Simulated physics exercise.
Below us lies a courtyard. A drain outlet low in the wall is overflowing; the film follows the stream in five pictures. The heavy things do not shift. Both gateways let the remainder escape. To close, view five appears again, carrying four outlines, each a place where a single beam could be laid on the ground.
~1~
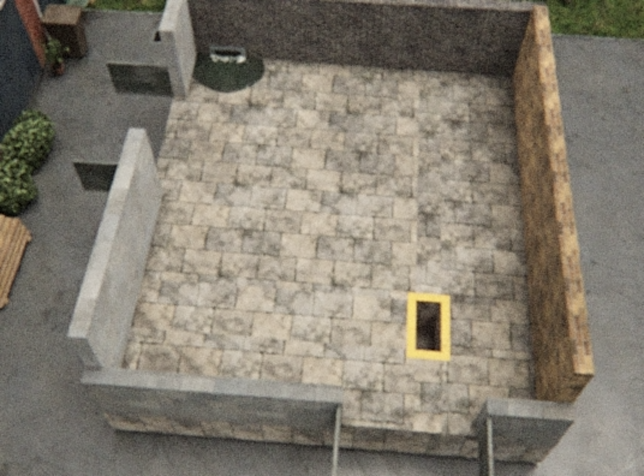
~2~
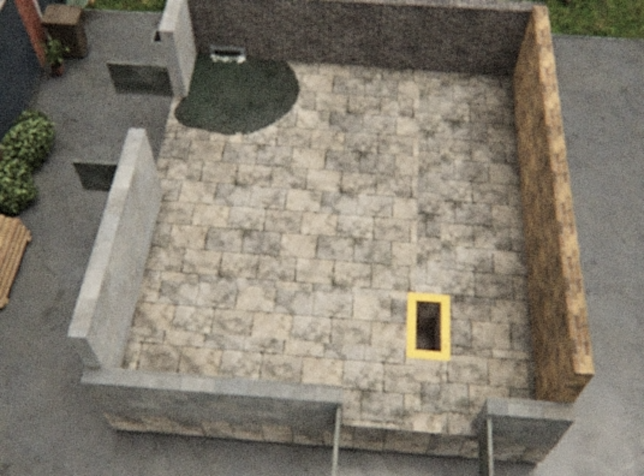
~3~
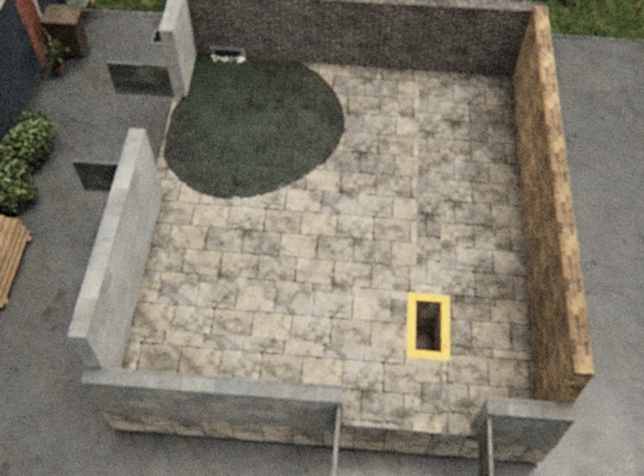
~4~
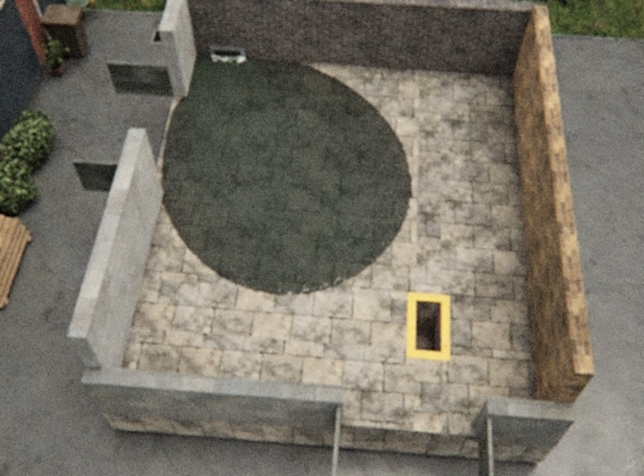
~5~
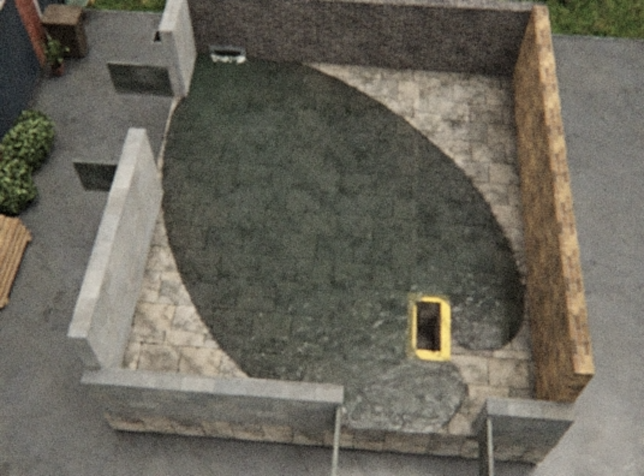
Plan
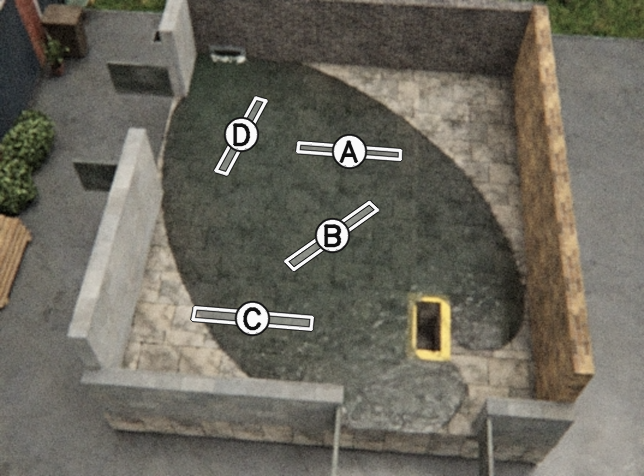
In a walled courtyard seen from above, dark water spreads from an outlet near the upper left corner across the pale paving, widening toward the lower right until it surrounds the yellow-edged drain, which takes in water.
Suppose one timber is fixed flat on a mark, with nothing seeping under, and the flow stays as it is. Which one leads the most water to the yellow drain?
I would pick position C.
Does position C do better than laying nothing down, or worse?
Position C is better.
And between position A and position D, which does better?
A.
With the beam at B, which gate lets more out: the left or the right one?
The right one.
On the marked copy, A from (298, 147) to (400, 154); B from (289, 265) to (373, 206); C from (194, 313) to (311, 323); D from (221, 172) to (260, 99).
With A, about 23 % of the stream goes into the yellow drain, about 77 % out by the gates.
With B, about 16 % of the stream goes into the yellow drain, about 84 % out by the gates.
With C, about 38 % of the stream goes into the yellow drain, about 62 % out by the gates.
With D, about 15 % of the stream goes into the yellow drain, about 85 % out by the gates.
